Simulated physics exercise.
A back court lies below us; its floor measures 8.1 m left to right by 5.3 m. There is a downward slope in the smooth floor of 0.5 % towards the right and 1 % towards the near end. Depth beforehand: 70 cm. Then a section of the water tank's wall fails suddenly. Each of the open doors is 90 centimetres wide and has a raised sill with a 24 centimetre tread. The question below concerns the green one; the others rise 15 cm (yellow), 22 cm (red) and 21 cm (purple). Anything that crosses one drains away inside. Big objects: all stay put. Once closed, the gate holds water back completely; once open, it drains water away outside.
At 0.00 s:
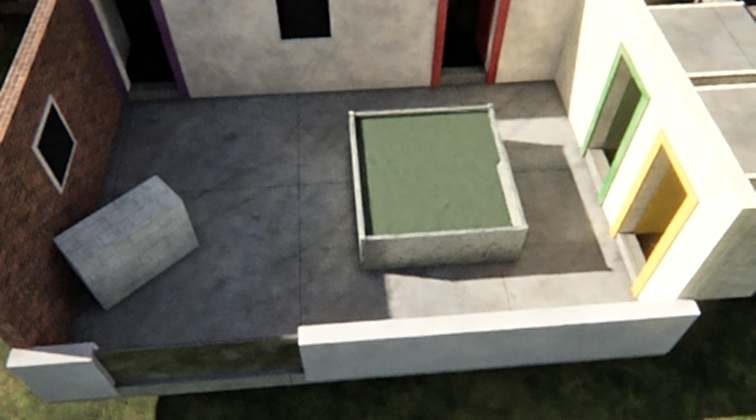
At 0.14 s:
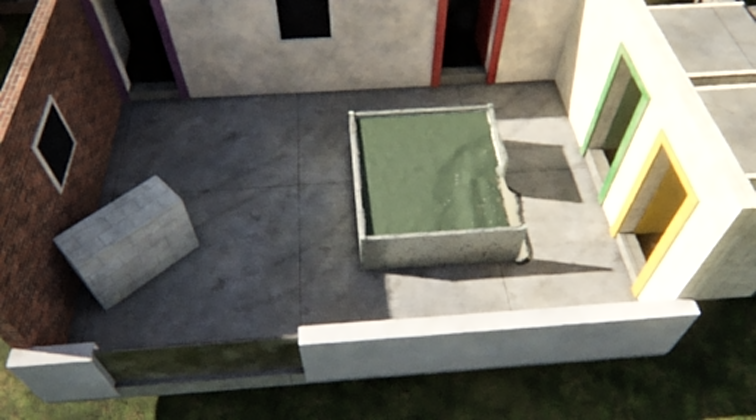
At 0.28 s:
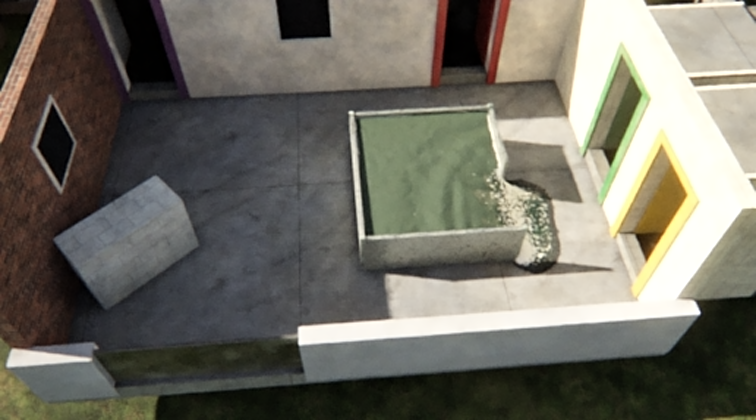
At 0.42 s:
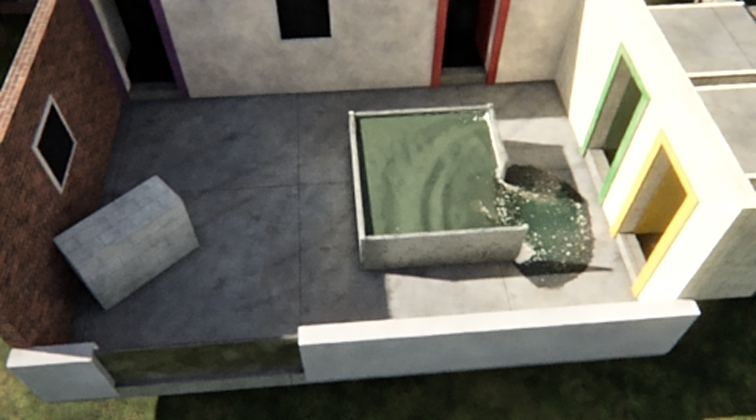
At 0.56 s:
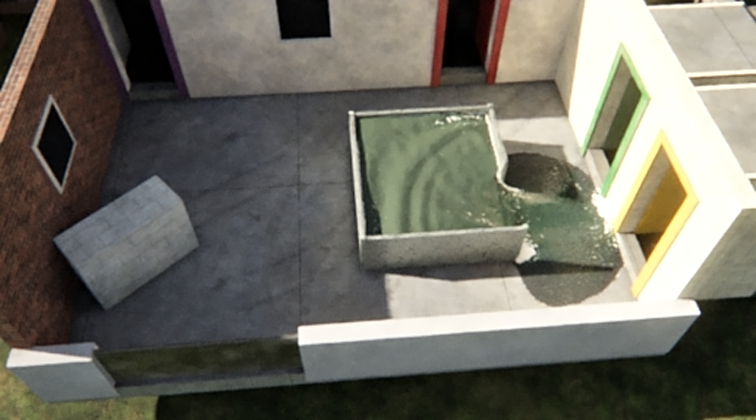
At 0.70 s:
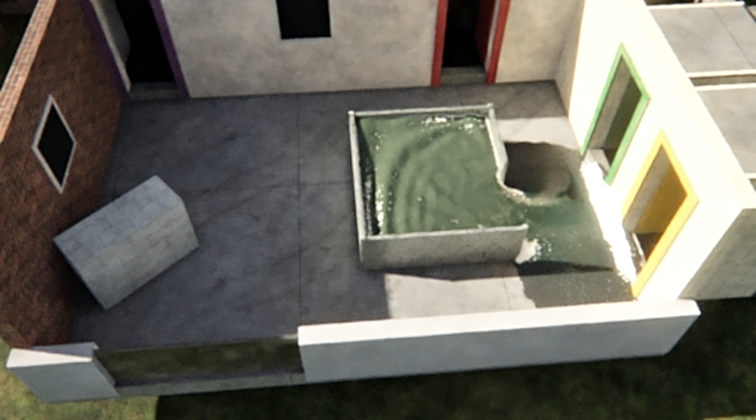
Green water poured out through a gap in the right side of a square tank in a courtyard, spread across the grey floor, and reached the green and yellow doorways on the right.
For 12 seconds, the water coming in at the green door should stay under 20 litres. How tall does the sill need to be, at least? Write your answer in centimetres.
Close to 30 cm is just enough.
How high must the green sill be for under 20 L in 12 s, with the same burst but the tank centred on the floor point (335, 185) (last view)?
That setup calls for roughly 27 cm.
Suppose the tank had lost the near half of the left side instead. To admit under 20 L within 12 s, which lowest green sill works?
Some 9.0 centimetres.
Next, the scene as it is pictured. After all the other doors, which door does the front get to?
The purple door.
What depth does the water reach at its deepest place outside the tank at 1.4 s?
About 50 cm.
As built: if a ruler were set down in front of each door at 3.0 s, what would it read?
Depths in cm: Yellow 34, red 16, green 25, purple 0.
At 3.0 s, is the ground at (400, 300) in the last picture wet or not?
At that moment it's submerged.
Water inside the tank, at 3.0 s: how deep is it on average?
It averages roughly 33 centimetres.
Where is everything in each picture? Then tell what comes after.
In the first picture, still water, 70 cm deep, in the water tank at (432, 170); the green door at (610, 135) is dry.
In the second picture, the front is at a hidden place, 0.3 m from the gap at (507, 216); 0.2 m2 of floor is wet, 70 cm left at the back.
In the third picture, the gap is at (507, 216), the front 0.7 m out at (551, 224); the back of the water tank holds 70 cm.
In the fourth picture, the gap is at (507, 217), the front 1.3 m out at (585, 213); the back of the water tank holds 70 cm.
In the fifth picture, water pours out at (507, 217) and has run 1.6 m, to (621, 259); about 7 cm deep outside, 70 cm at the back.
In the sixth picture, the gap is at (507, 217), the front 1.8 m out at (637, 256); the back of the water tank holds 64 cm; water is at the green door at (610, 135).
After 1.4 s water covers 15 % of the floor, deepest (50 cm) near (639, 331); 32 cm at the green door, 14 litres in over its 22 cm sill.
After 3.0 s water covers 40 % of the floor, deepest (40 cm) near (639, 331); 25 cm at the green door, 68 litres in over its 22 cm sill.
After 12.0 s water covers 95 % of the floor, deepest (14 cm) near (198, 364); 8 cm at the green door, 77 litres in over its 22 cm sill.
At the green door as built, the water arrived by 0.7 s and peaked near 32 cm at 1.6 s.
Run again over the same 12 s with other heights there, 31 litres in over 28 cm, 12 litres over 32.5 cm. The limit of 20 litres is kept from about 30 cm up.
